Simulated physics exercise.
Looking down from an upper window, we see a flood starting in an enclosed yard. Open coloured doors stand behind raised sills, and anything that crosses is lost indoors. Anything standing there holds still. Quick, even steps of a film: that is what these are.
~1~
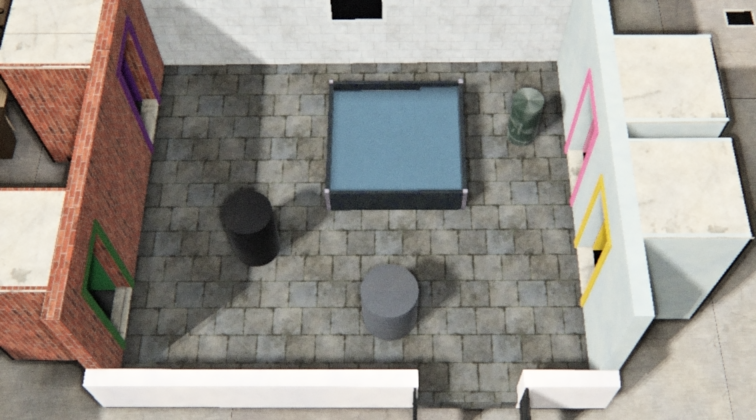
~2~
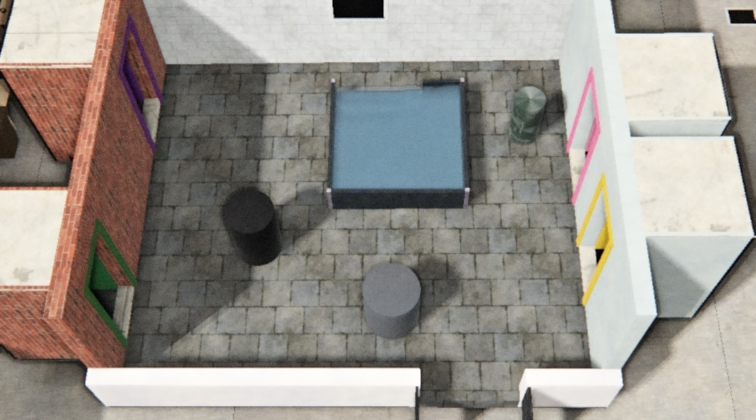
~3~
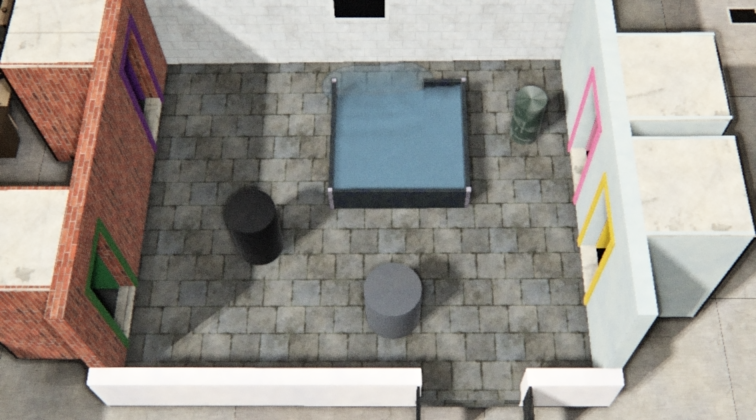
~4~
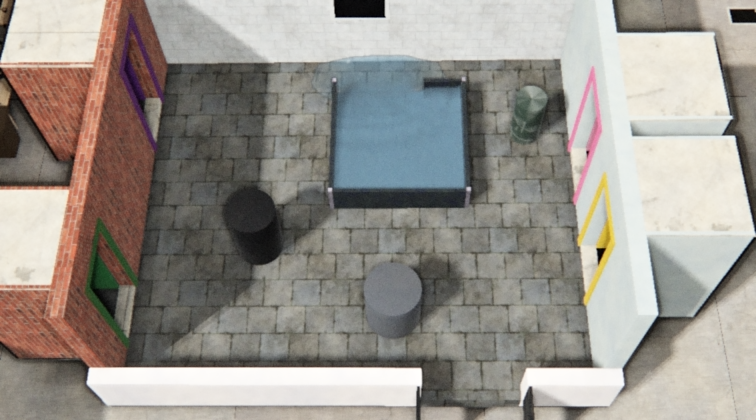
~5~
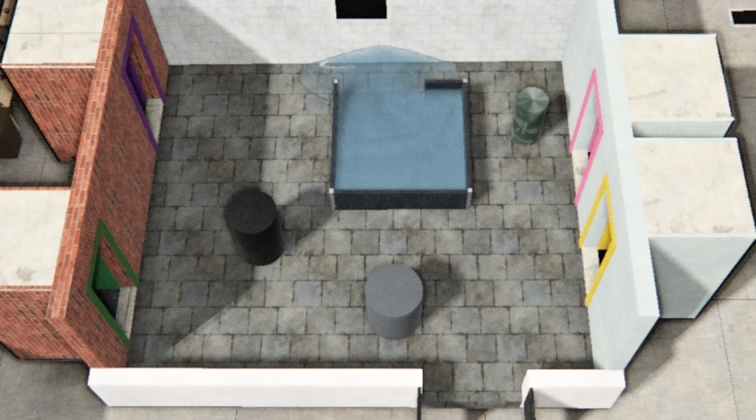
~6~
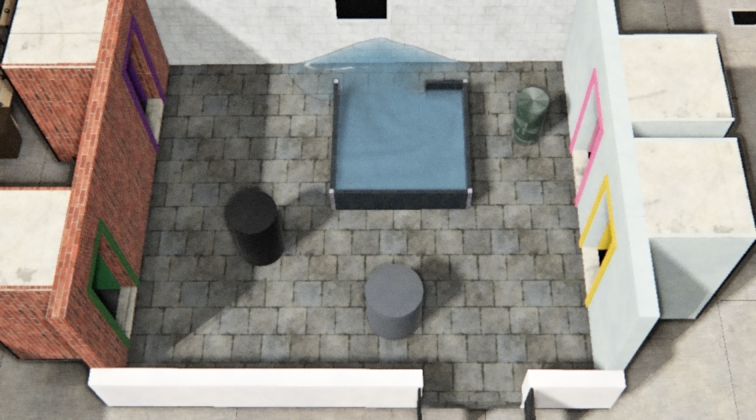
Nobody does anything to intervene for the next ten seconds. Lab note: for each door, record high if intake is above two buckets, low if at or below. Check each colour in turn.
Yellow door: Low; purple door: Low; pink door: Low; green door: Low.
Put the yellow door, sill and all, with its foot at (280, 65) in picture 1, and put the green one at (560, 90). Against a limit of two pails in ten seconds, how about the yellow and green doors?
Then: Yellow door floods; green door lets more in.
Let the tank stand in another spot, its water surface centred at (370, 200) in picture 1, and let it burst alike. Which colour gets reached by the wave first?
I'd go with the one in purple.
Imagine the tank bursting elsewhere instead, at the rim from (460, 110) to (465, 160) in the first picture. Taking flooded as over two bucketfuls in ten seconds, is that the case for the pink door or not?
With the breach moved, the pink one overshoots.
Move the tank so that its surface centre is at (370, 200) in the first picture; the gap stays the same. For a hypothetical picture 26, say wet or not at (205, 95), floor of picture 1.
At that place: Awash.
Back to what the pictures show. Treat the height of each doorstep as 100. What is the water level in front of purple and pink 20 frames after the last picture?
Roughly 100 and 40 %.
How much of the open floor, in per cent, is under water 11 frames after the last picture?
It comes to 25 per cent.
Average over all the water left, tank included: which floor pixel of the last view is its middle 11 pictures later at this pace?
At about (381, 121).
A moment on, water covers 10 % of the floor; the yellow door not reached, the purple door not reached, the pink door not reached, the green door not reached.
Next, water covers 25 % of the floor; the yellow door not reached, the purple door wet at the sill, nothing in, the pink door not reached, the green door not reached.
Then, water covers 40 % of the floor; the yellow door not reached, the purple door under two buckets in, the pink door wet at the sill, nothing in, the green door not reached.
Later, water covers 75 % of the floor; the yellow door wet at the sill, nothing in, the purple door under two buckets in, the pink door wet at the sill, nothing in, the green door wet at the sill, nothing in.
In the end, water covers 85 % of the floor; the yellow door wet at the sill, nothing in, the purple door under two buckets in, the pink door wet at the sill, nothing in, the green door under two buckets in.
